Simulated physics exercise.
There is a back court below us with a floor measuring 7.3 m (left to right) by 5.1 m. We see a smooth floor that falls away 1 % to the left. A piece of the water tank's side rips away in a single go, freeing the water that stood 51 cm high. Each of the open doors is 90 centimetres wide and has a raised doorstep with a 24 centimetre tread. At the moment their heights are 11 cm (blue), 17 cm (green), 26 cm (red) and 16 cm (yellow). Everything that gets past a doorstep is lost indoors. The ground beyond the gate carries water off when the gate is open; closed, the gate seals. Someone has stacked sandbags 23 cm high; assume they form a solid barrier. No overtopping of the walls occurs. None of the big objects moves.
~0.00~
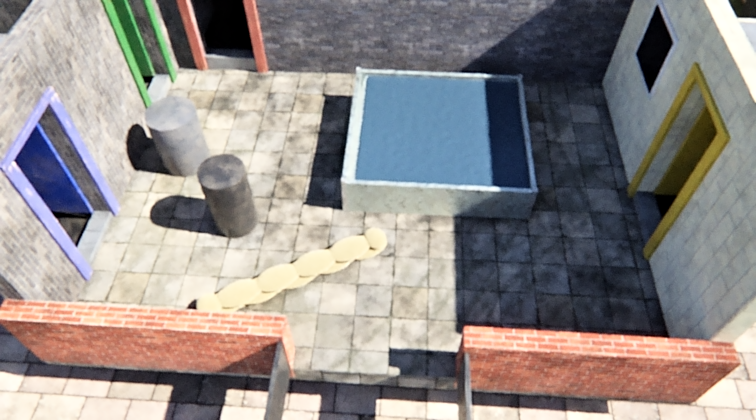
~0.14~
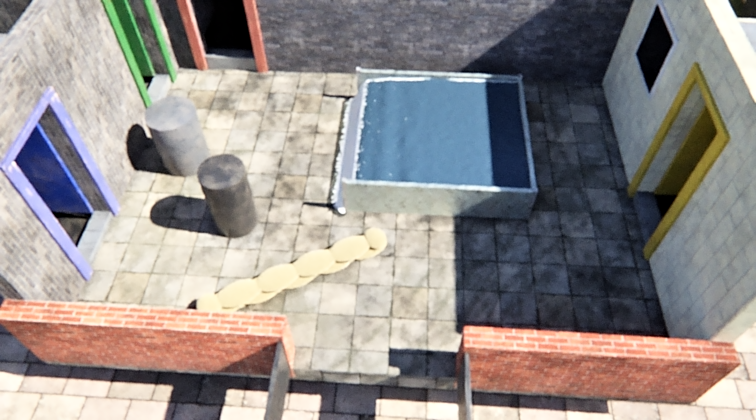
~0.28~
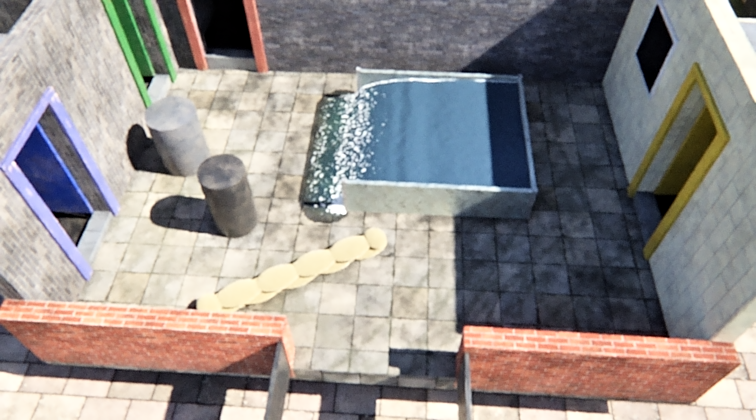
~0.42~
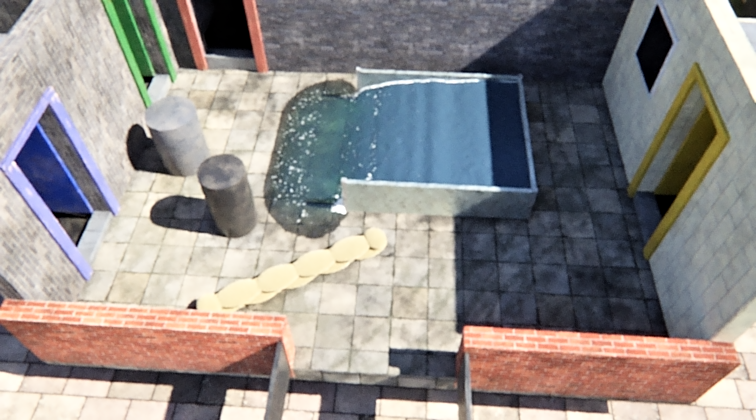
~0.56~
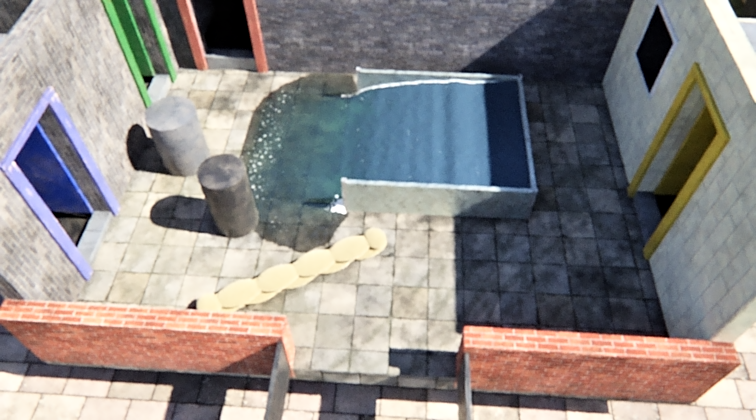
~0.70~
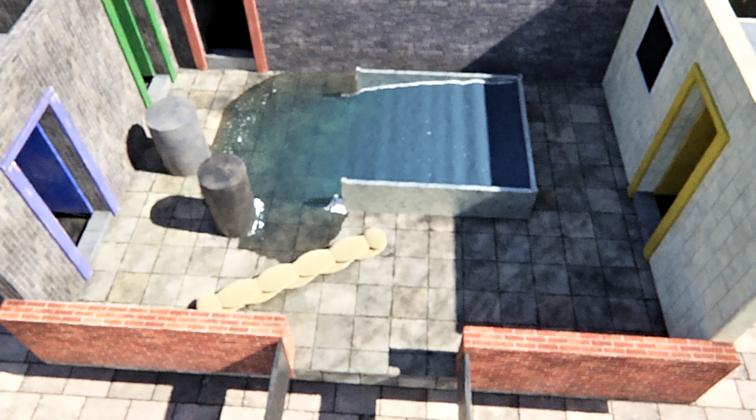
Water in a raised tank burst out through its open left side, spilled onto the paved courtyard in a widening sheet, and spread left around the darker of two gray cylinders, near a row of sandbags.
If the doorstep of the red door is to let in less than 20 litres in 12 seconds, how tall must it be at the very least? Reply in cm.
At the very least, close to 22 cm.
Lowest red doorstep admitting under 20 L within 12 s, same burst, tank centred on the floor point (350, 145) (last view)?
It should be around 23 cm high.
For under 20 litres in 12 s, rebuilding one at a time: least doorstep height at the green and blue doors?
Some 32 cm for green, some 18 cm for blue.
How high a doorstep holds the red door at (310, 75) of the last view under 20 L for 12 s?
Something near 11.0 cm.
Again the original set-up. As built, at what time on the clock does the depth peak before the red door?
Peak time: Around 3.2 s.
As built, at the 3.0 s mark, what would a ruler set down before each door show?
At the blue door the depth is 20 cm, at green 35 cm, at red 27 cm and at yellow 0 cm.
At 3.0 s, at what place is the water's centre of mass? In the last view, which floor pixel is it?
The centre of all the water is around (280, 155).
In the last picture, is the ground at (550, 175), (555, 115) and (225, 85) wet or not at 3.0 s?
In order: Untouched, untouched, soaked.
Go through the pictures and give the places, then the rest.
The first picture shows still water, 51 cm deep, in the water tank at (438, 129); the red door at (221, 20) is dry.
In the second picture, the gap is at (355, 142), the front 0.2 m out at (334, 207); the back of the water tank holds 51 cm.
In the third picture, water pours out at (355, 144) and has run 0.6 m, to (306, 202); about 9 cm deep outside, 51 cm at the back.
In the fourth picture, the gap is at (355, 144), the front 1.2 m out at (270, 191); the back of the water tank holds 51 cm.
In the fifth picture, the gap is at (355, 144), the front 1.6 m out at a hidden place; the back of the water tank holds 51 cm.
In the sixth picture, the gap is at (355, 144), the front 2.1 m out at a hidden place; the back of the water tank holds 50 cm; 0.7 m in a straight line remain to the red door at (221, 20).
After 1.4 s water covers 35 % of the floor, deepest (31 cm) near (212, 155); 9 cm at the red door, 0 litres in over its 26 cm doorstep.
After 3.0 s water covers 45 % of the floor, deepest (36 cm) near (164, 105); 27 cm at the red door, 2 litres in over its 26 cm doorstep.
After 12.0 s water covers 95 % of the floor, deepest (12 cm) near (139, 161); 11 cm at the red door, 6 litres in over its 26 cm doorstep.
At the red door as built, the water arrived by 1.1 s and peaked near 28 cm at 3.2 s.
Run again over the same 12 s with other heights there, 37 litres in over 19 cm, 6 litres over 26 cm. The limit of 20 litres is kept from about 22 cm up.
